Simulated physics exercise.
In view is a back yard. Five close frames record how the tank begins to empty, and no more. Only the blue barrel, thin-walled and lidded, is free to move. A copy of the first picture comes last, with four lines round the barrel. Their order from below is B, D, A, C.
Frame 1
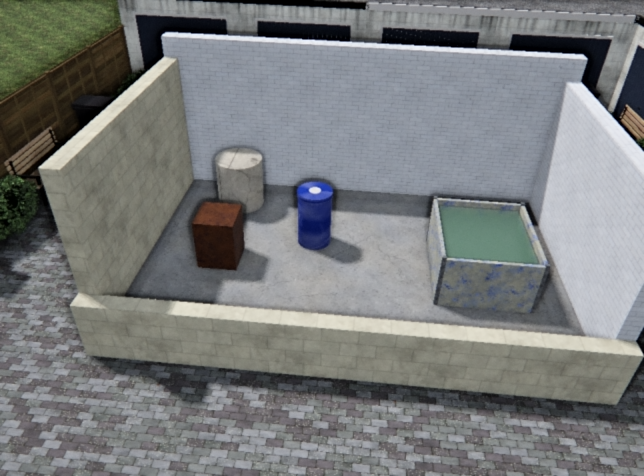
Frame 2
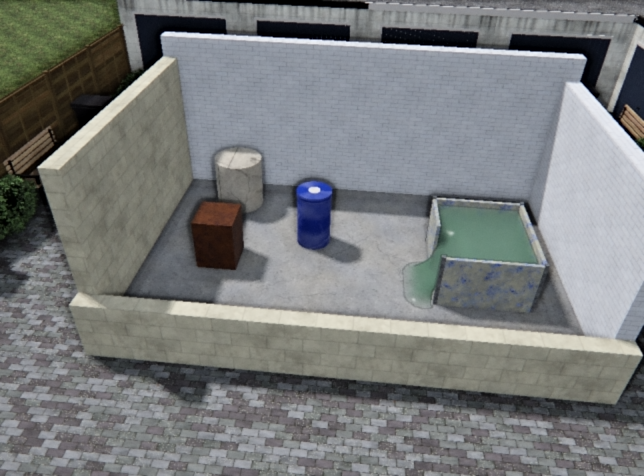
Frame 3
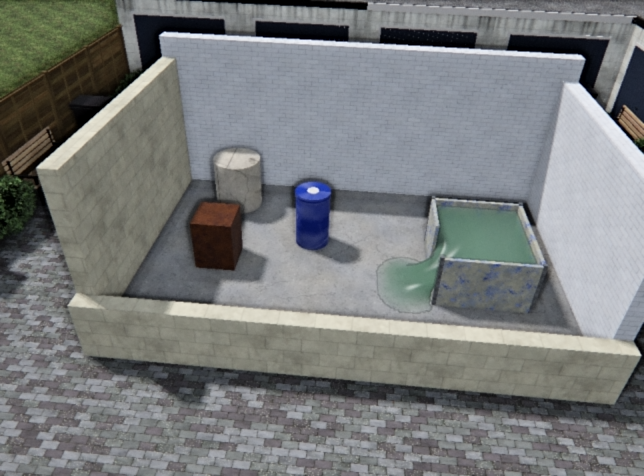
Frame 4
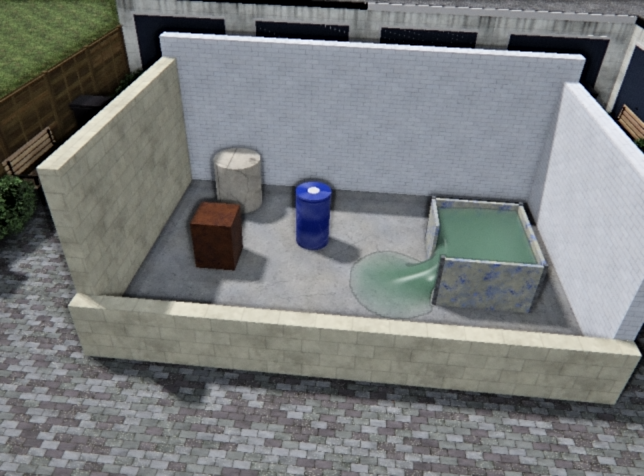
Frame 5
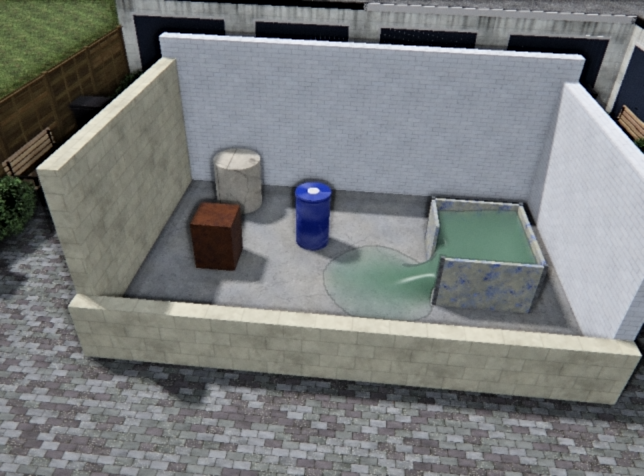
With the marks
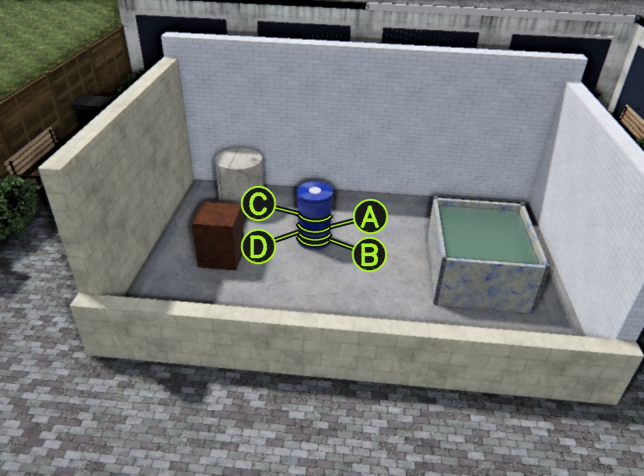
A full tank lets out green water that spreads leftward across the walled yard's ground.
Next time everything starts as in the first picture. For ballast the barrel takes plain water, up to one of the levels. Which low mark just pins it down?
Choose D.
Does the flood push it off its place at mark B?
Yes.
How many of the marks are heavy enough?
Three of the four.
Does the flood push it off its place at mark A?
No.
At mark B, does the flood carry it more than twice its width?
No, it does not.
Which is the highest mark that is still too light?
B it is.
On the marked copy, A at (313, 231); B at (312, 245); C at (313, 221); D at (312, 239); from the bottom up B, D, A, C.
For mark A, it does not move.
For mark B, it is pushed about its own width away.
For mark C, it does not move.
For mark D, it does not move.
